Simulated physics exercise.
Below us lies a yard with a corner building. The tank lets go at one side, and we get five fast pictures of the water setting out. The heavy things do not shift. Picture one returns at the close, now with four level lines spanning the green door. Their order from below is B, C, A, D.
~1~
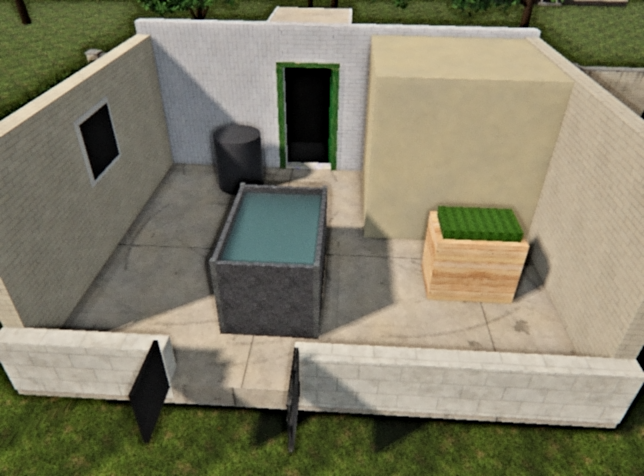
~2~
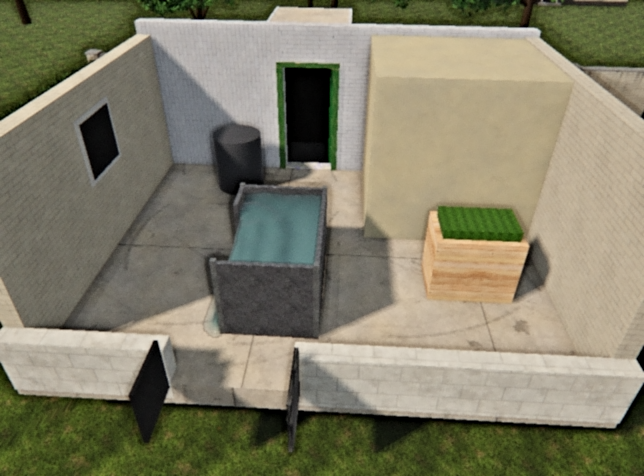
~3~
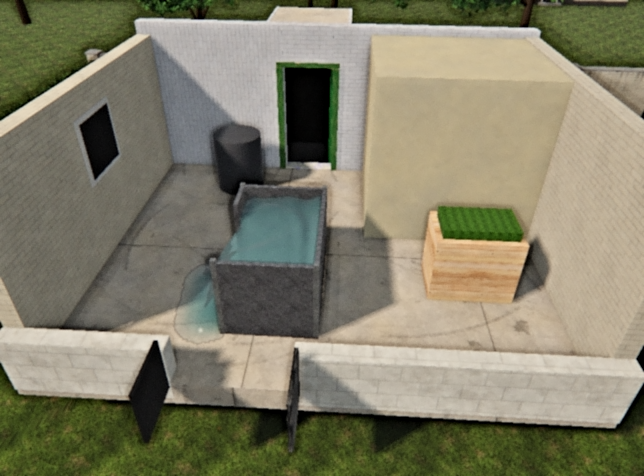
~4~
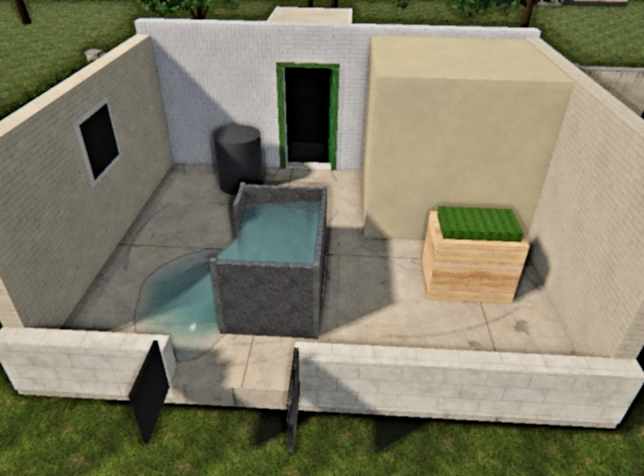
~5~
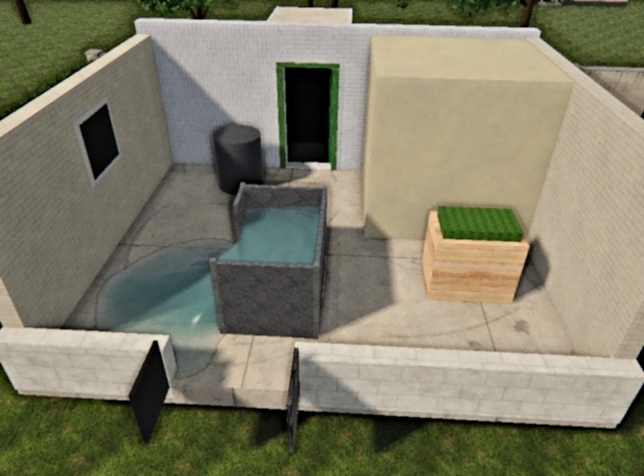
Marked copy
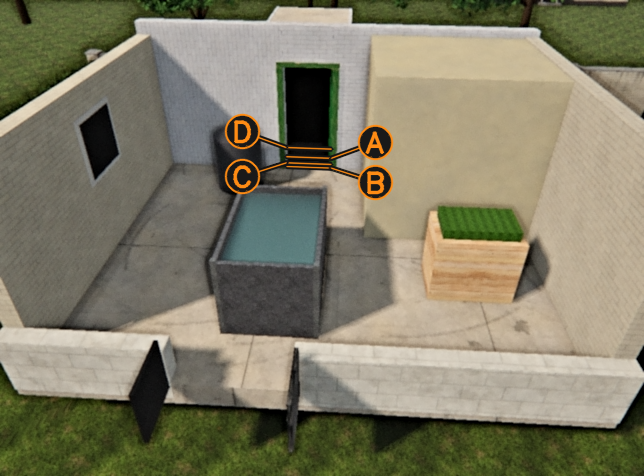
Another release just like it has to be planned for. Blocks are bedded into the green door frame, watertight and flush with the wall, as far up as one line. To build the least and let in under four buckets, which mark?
C will do.
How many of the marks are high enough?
Three.
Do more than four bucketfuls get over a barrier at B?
Yes.
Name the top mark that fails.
B it is.
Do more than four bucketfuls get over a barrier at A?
No, that is safe.
On the marked copy, A at (308, 157); B at (308, 167); C at (308, 163); D at (308, 148); from the bottom up B, C, A, D.
Choosing A, nothing gets over.
Choosing B, about 9 bucketfuls get in.
Choosing C, a splash gets over, under a bucket.
Choosing D, nothing gets over.
